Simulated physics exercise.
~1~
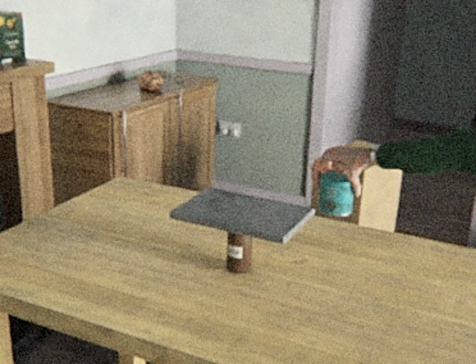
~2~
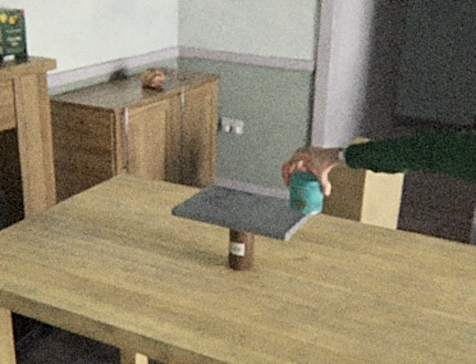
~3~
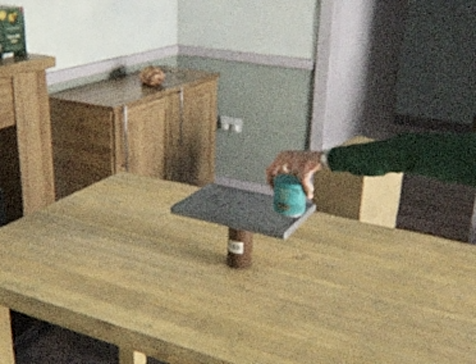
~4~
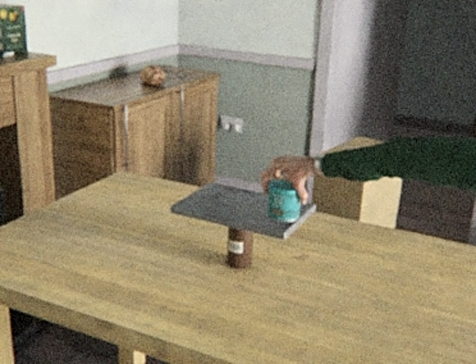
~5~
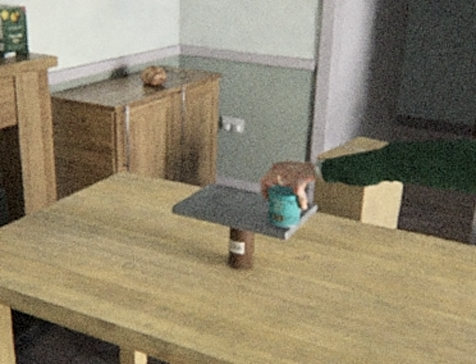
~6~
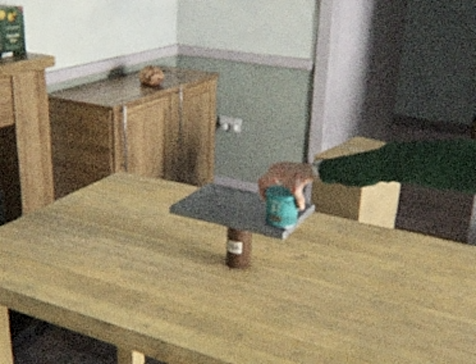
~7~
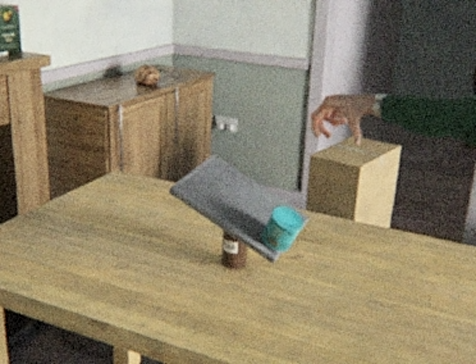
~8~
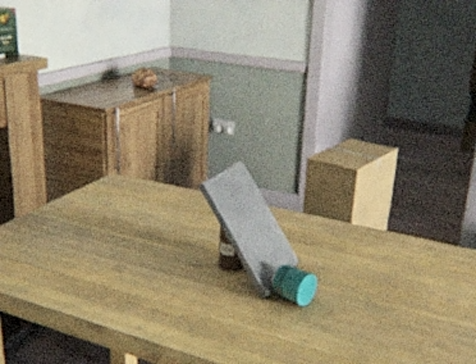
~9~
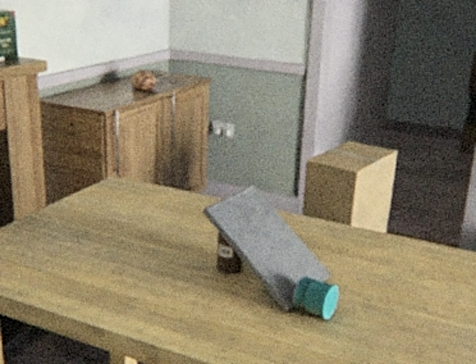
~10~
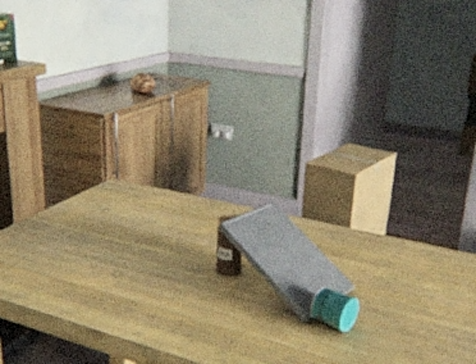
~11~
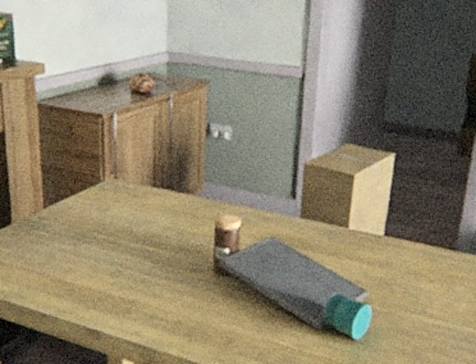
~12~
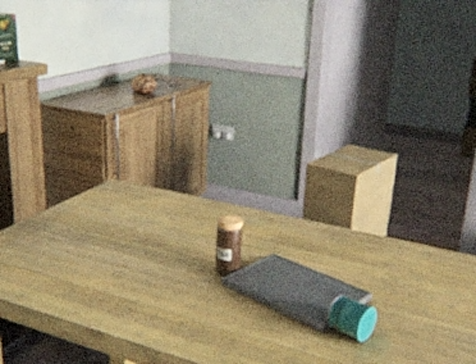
Grey lid balanced on a brown jar tipping over after a hand sets a turquoise tin on its right edge, both falling.
